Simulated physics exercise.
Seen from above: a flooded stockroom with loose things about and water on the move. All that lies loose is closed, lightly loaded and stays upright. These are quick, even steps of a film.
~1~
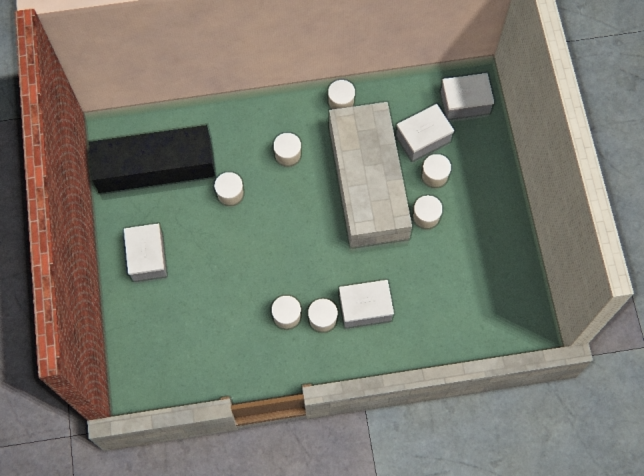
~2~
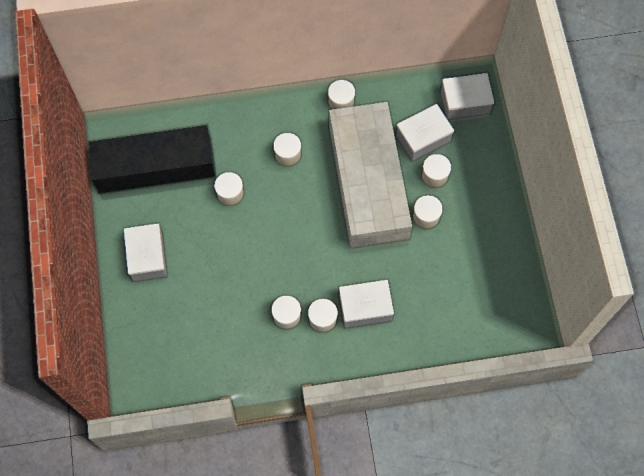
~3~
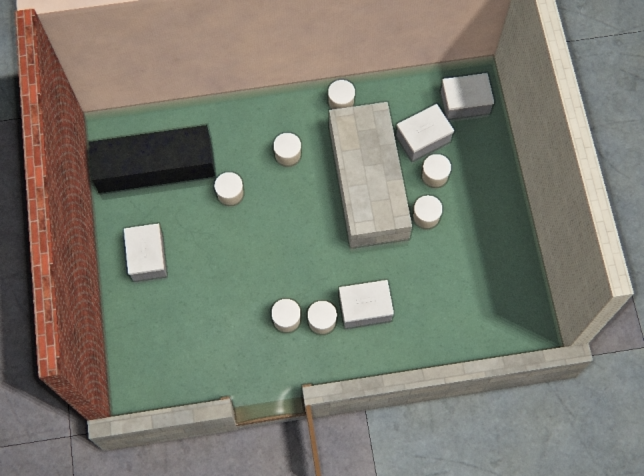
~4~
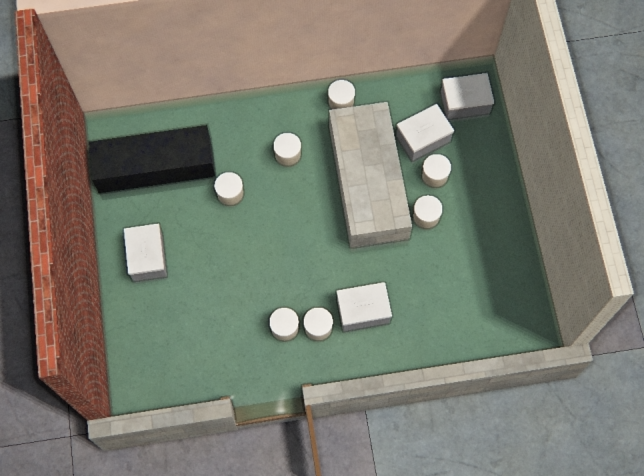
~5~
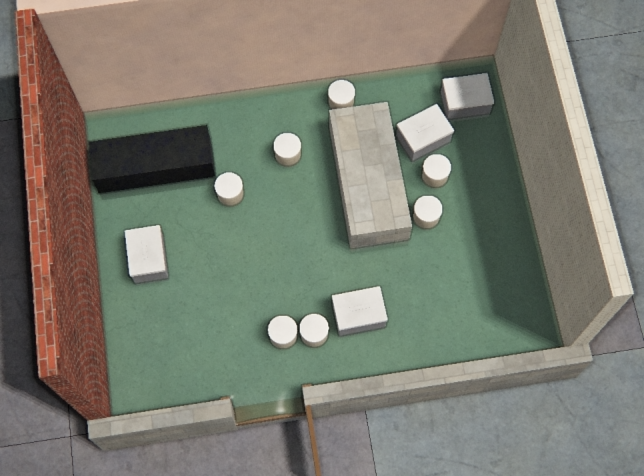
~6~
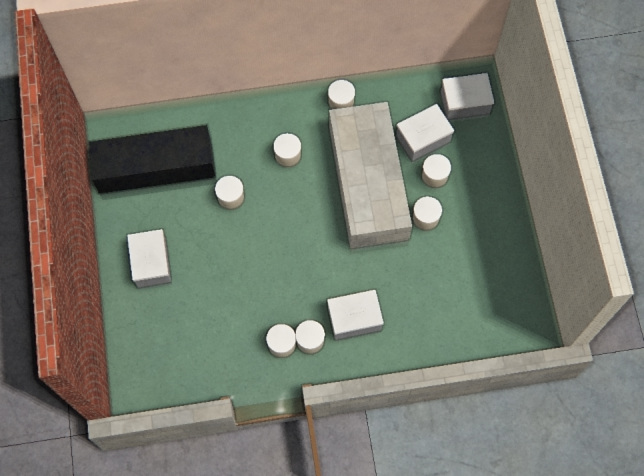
White pails and a pale box drifting slowly toward an opened doorway in a flooded stockroom, while most other objects barely move.
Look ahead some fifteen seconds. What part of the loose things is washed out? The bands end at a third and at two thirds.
That comes to not even a third.
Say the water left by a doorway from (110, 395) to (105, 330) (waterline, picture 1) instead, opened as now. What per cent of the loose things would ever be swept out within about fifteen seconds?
About 30 per cent.
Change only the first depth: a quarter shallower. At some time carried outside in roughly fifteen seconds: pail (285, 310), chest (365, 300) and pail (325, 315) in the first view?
One after the other: Out, washed out, gone.
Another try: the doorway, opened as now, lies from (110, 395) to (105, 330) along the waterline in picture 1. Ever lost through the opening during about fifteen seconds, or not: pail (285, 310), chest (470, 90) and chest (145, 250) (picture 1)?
In that order: Out, inside, carried outside.
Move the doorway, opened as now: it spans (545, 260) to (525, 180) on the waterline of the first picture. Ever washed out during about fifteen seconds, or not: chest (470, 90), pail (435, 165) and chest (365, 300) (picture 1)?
In that order: Gone, washed out, carried outside.
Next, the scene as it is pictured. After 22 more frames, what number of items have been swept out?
3 of them.
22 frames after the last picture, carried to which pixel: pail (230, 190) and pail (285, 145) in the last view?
At about (190, 243) and (286, 213).
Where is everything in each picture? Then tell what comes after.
A pail at (286, 310) floats; a pail at (323, 313), afloat; 0 of 11 have shifted, in the first frame.
A pail at (286, 310) floats; a pail at (323, 313) floats; 0 of 11 have shifted, in the second frame.
A pail at (286, 313) floats, close to its start; a pail at (322, 315) floats; 0 of 11 have shifted, in the third frame.
A pail at (284, 322) floats, close to its start; a pail at (318, 321), afloat, close to its start; 2 of 11 have shifted, in the fourth frame.
A pail at (283, 330), afloat, close to its start; a pail at (314, 328) floats, close to its start; 3 of 11 have shifted, in the fifth frame.
A pail at (281, 338), afloat, a stride from its start; a pail at (310, 334), afloat, close to its start; 4 of 11 have shifted, in the sixth frame.
A moment on, 0 of 11 are out; 11 afloat.
Next, 3 of 11 are out; 8 afloat.
Later, 3 of 11 are out; 8 afloat.
In the end, 3 of 11 are out; 8 afloat.
